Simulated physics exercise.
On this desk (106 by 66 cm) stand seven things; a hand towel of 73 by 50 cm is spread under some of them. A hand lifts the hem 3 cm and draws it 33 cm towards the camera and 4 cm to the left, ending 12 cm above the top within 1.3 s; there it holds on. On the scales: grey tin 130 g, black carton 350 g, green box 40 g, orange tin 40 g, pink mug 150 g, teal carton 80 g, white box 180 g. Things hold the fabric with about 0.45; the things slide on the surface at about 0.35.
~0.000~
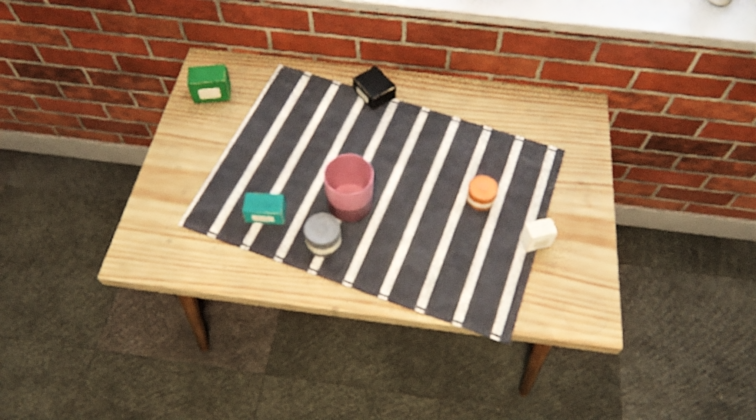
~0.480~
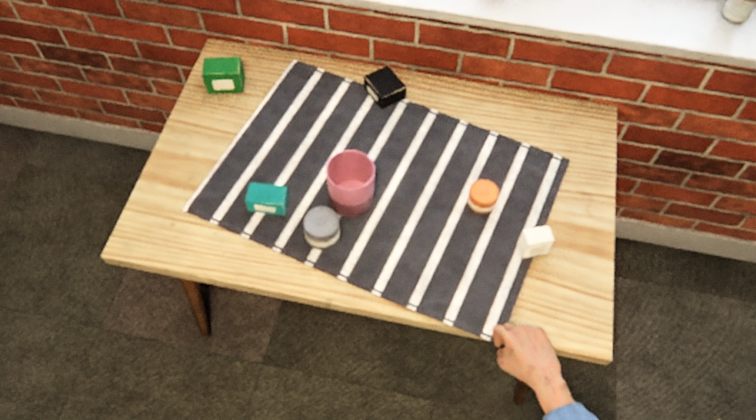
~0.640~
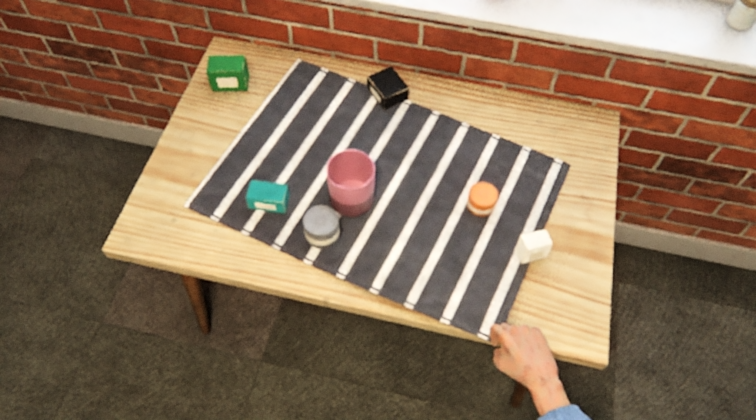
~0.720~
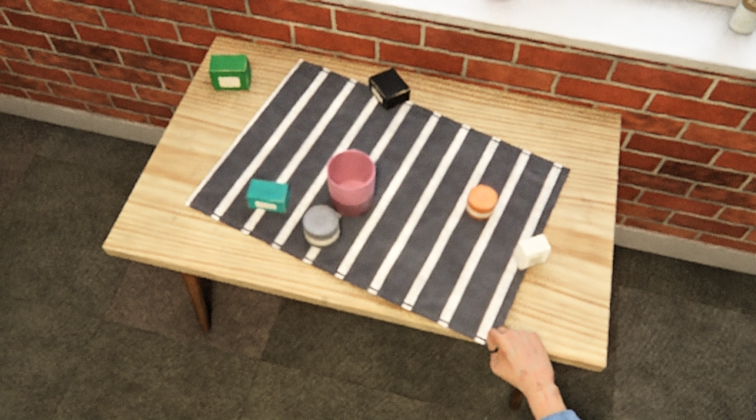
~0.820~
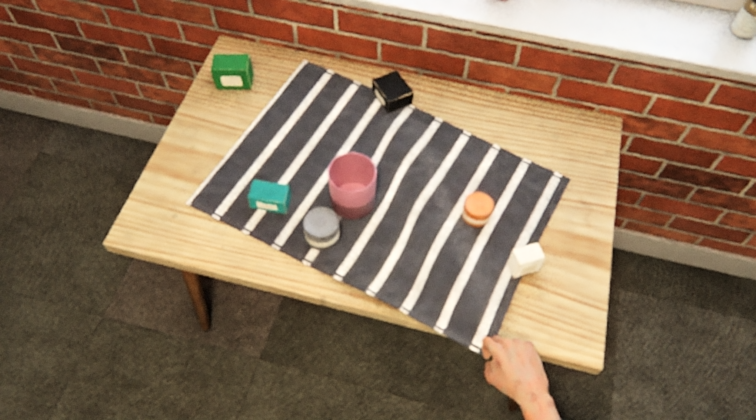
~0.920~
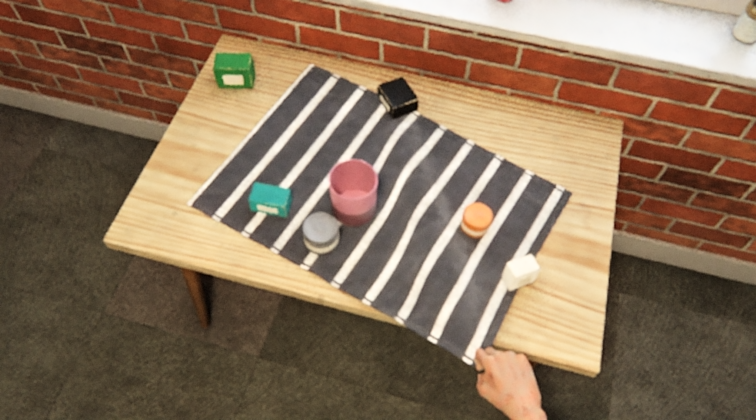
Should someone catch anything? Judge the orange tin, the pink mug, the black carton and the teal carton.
In order: The orange tin drops off; the pink mug falls off; the black carton keeps to the top; the teal carton goes over the edge.
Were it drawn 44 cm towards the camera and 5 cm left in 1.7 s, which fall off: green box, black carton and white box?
In that case: Green box remains, black carton remains, white box goes over.
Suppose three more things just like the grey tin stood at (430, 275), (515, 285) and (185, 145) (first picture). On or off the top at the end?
In turn: Falls off, drops off, stays up.
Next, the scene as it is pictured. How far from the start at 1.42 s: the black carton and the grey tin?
Black carton 20 cm, grey tin 15 cm.
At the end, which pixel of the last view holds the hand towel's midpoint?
Around (439, 320).
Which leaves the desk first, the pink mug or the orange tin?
First goes the pink one.
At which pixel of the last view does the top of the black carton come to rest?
Near (443, 199).
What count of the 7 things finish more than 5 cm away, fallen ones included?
6 of them.
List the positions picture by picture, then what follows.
Orange tin (484, 187); pink mug (348, 174); black carton (375, 81); teal carton (263, 203); hand towel corners (179, 225) (280, 65) (565, 151) (509, 345), in the first frame.
Hand towel corners (183, 210) (294, 60); grip (499, 345), in the second frame.
White box (537, 239); hand towel corners (184, 206) (299, 59); grip (496, 345), in the third frame.
Orange tin (483, 197); white box (535, 245); hand towel corners (185, 205) (301, 59); grip (493, 349), in the fourth frame.
Black carton (393, 85); pink mug (352, 172); teal carton (268, 191); hand towel corners (187, 204) (305, 61); grip (488, 358), in the fifth frame.
Orange tin (478, 215); pink mug (353, 179); black carton (398, 92); teal carton (269, 194); hand towel corners (188, 204) (311, 64) (573, 193); grip (481, 370), in the sixth frame.
After 1.2 s, 90 % of the hand towel is still over the top; orange tin 13 cm off its start, black carton 11 cm off its start, pink mug 9 cm off its start.
After 1.4 s, 75 % of the hand towel is still over the top; orange tin 25 cm off its start, black carton 21 cm off its start, pink mug 18 cm off its start.
After 1.7 s, 60 % of the hand towel is still over the top; orange tin 34 cm off its start at (488, 346), black carton 29 cm off its start at (441, 176), pink mug 26 cm off its start at (364, 282).
After 1.9 s, 45 % of the hand towel is still over the top; orange tin on its side, 41 cm off its start, pink mug over the edge, teal carton over the edge.
After 3.5 s, 45 % of the hand towel is still over the top; pink mug over the edge, orange tin over the edge, teal carton over the edge, black carton 35 cm off its start at (443, 199).
